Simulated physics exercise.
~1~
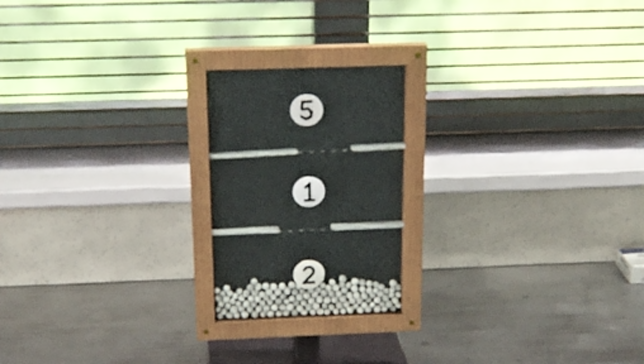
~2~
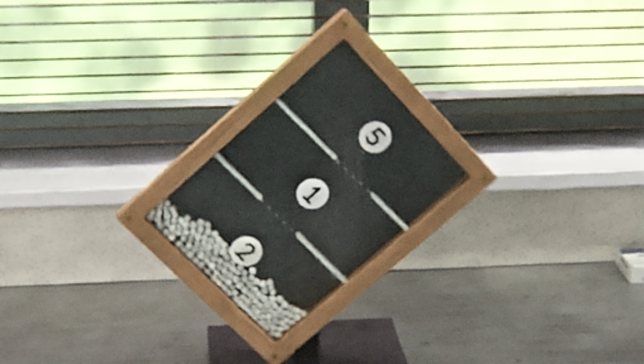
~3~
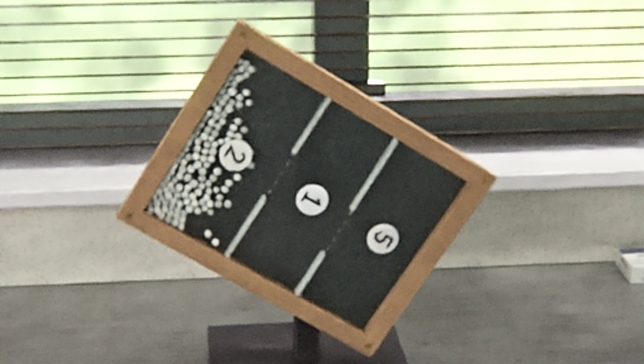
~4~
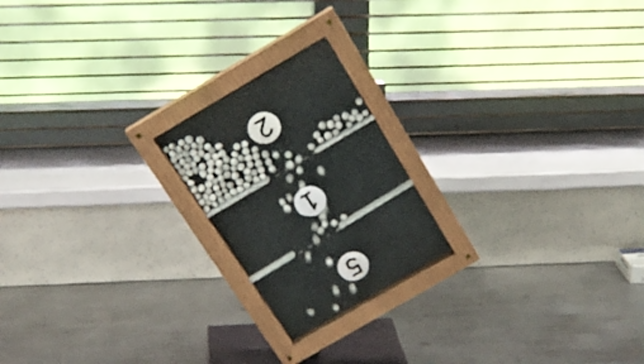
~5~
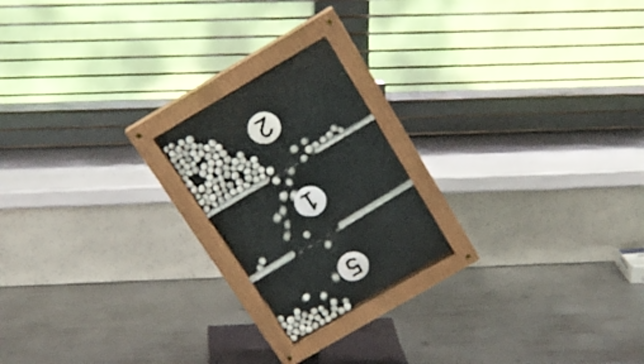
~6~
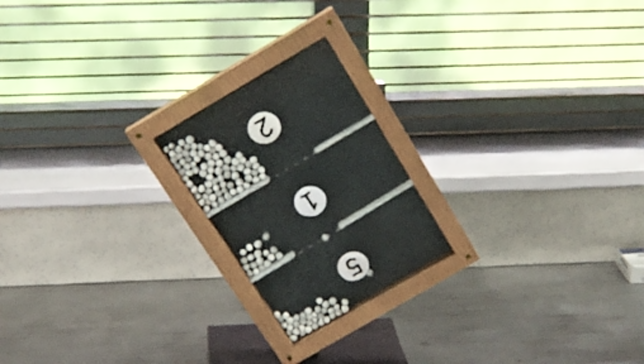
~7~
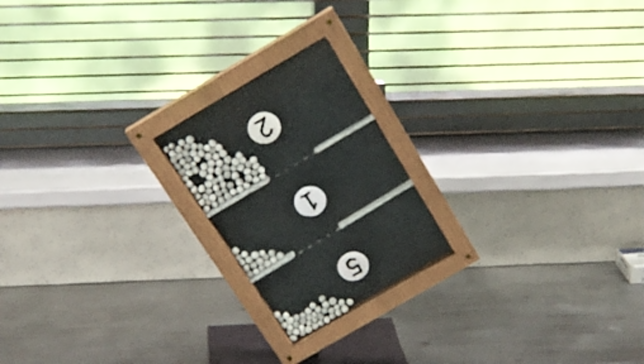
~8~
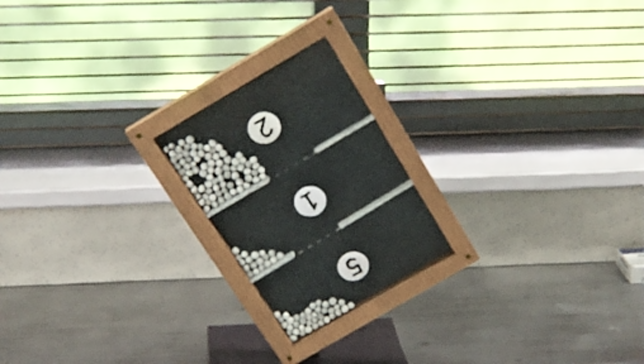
A wooden-framed box of small white beads turned clockwise until almost upside down, and the beads slid, then spilled through the gaps between its three numbered chambers, settling with most still in the top one and smaller piles in the lower two.
